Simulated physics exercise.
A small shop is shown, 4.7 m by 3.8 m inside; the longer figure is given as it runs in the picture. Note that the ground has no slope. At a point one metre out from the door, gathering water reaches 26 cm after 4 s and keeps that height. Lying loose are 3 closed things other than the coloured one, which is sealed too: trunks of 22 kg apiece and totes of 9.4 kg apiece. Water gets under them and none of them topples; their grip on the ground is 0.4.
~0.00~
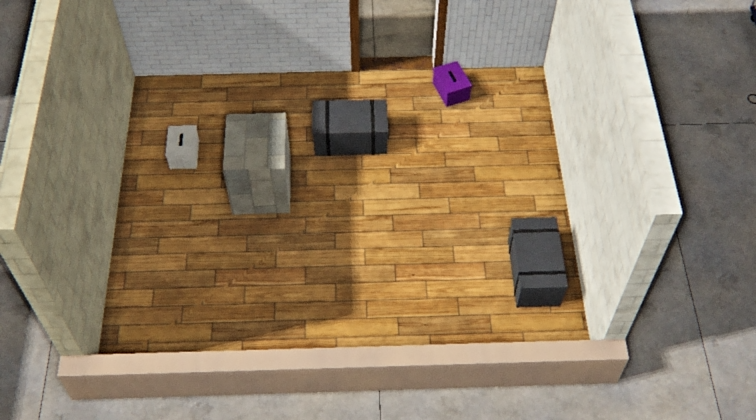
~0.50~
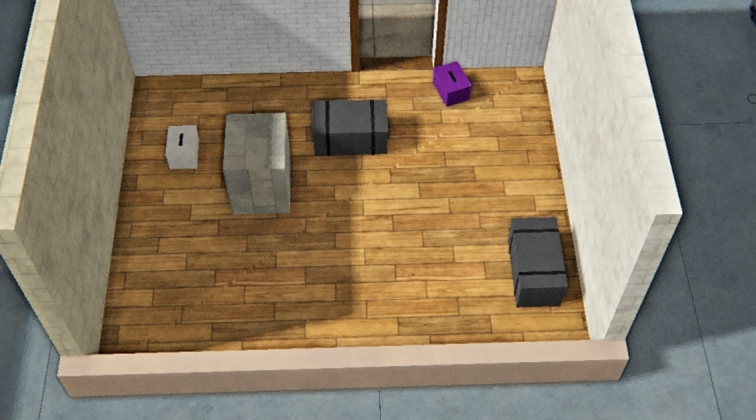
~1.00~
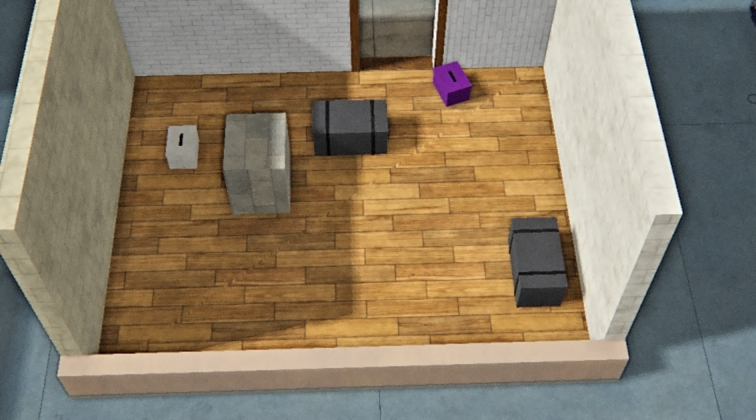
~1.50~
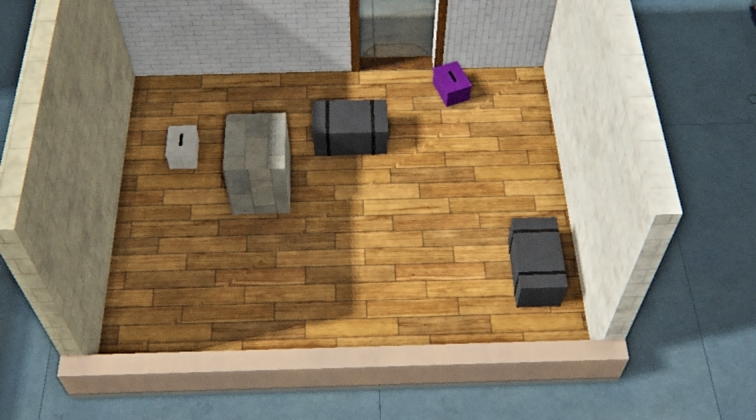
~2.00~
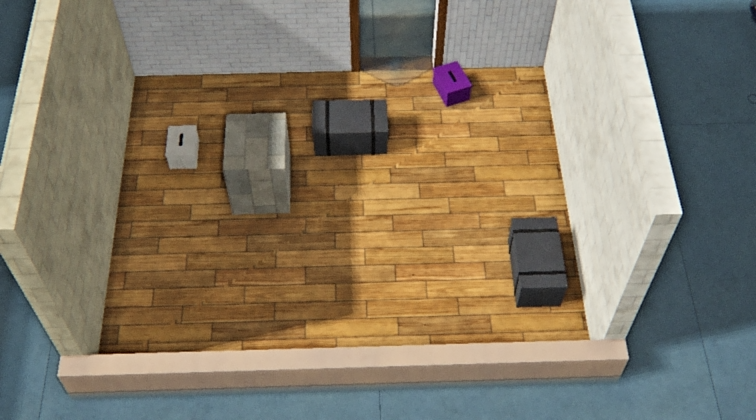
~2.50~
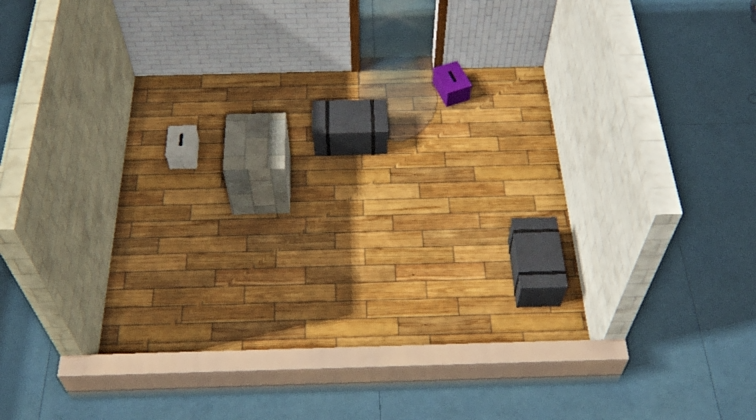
A small open-topped shop with a plank floor, pale side walls and a doorway at the back is seen from above by a still camera. Two dark grey trunks sit near the back and at right, with a stone block and pale tote at left and a purple tote beside the doorway. Bluish water spreads over the ground outside, then thinly through the doorway, while the objects stay put.
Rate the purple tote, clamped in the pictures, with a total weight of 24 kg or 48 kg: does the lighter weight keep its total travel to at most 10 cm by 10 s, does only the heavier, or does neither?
The lighter does.
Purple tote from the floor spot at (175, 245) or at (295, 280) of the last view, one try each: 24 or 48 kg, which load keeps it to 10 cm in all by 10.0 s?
For the first spot the lighter suffices, for the second the lighter suffices.
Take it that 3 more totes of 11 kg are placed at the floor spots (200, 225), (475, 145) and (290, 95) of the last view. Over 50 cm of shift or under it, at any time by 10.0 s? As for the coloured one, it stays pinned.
One by one: Not far enough, not far enough and not far enough.
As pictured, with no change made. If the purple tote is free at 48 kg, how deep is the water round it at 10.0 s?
Close to 9 cm deep.
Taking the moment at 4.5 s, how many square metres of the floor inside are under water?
8.5 m2.
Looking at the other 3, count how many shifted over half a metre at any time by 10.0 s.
1 of them.
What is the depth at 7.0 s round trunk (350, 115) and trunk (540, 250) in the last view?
Some 4 cm at the first, some 7 cm at the second.
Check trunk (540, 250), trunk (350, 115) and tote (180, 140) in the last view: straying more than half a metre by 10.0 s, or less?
Falls short; exceeds it; falls short.
After 3.5 s the purple tote would be 0 cm from its start with 24 kg and 0 cm from its start with 48 kg; 3 cm of water round it then.
After 4.5 s the purple tote would be 0 cm from its start with 24 kg and 0 cm from its start with 48 kg; 5 cm of water round it then.
After 7.0 s the purple tote would be 0 cm from its start with 24 kg and 0 cm from its start with 48 kg; 5 cm of water round it then.
After 10.0 s the purple tote would be 0 cm from its start with 24 kg and 0 cm from its start with 48 kg; 9 cm of water round it then.
